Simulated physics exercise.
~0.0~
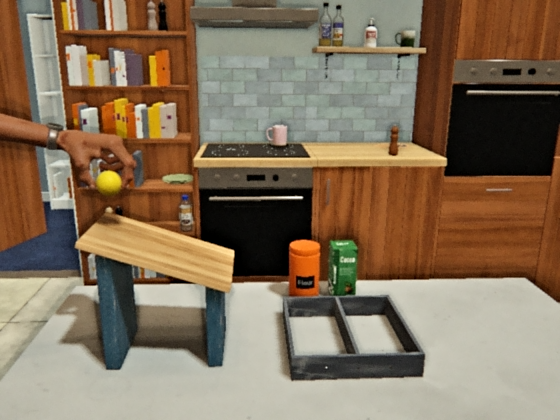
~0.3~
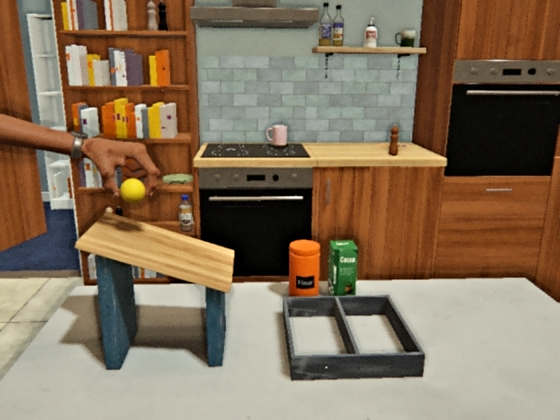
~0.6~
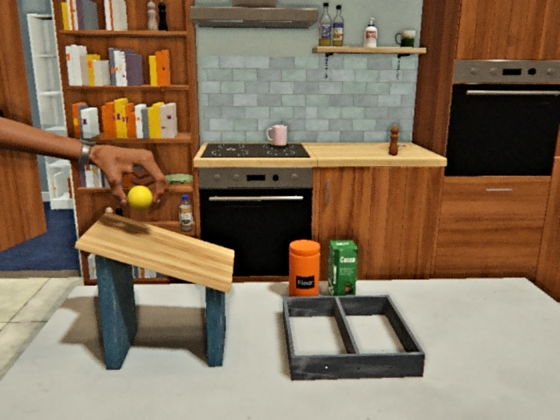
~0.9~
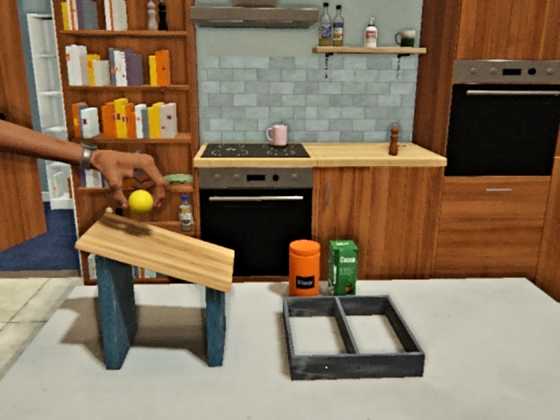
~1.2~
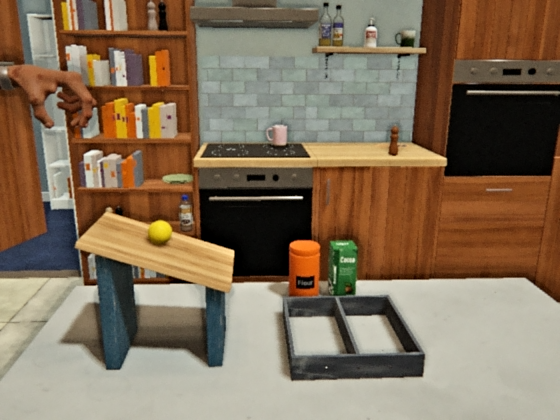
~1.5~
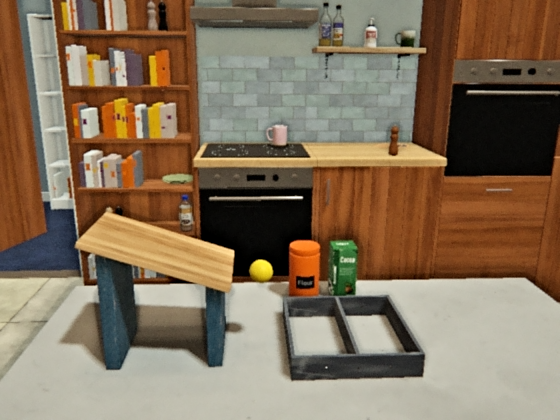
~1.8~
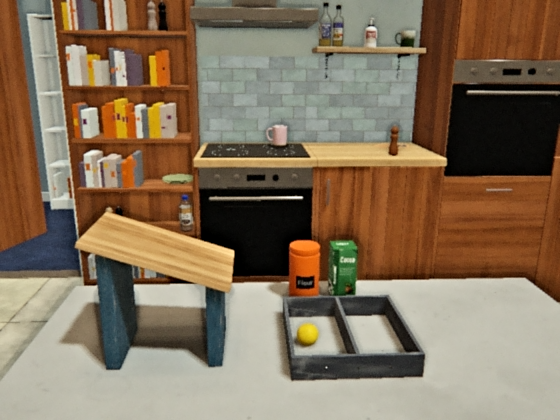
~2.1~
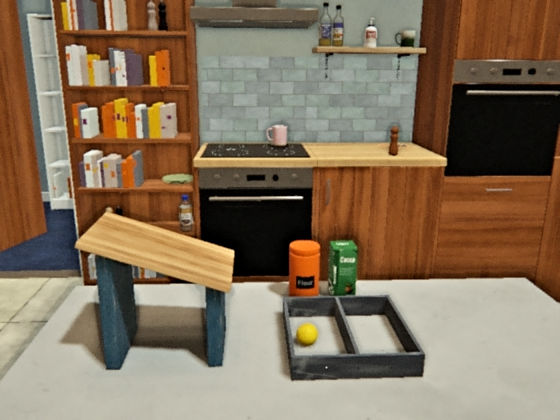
A yellow lemon was held by a hand over a sloping wooden board, shifted a little to the right and released, then rolled down off the lower end and dropped into the nearer bay of a dark tray, where it stayed.
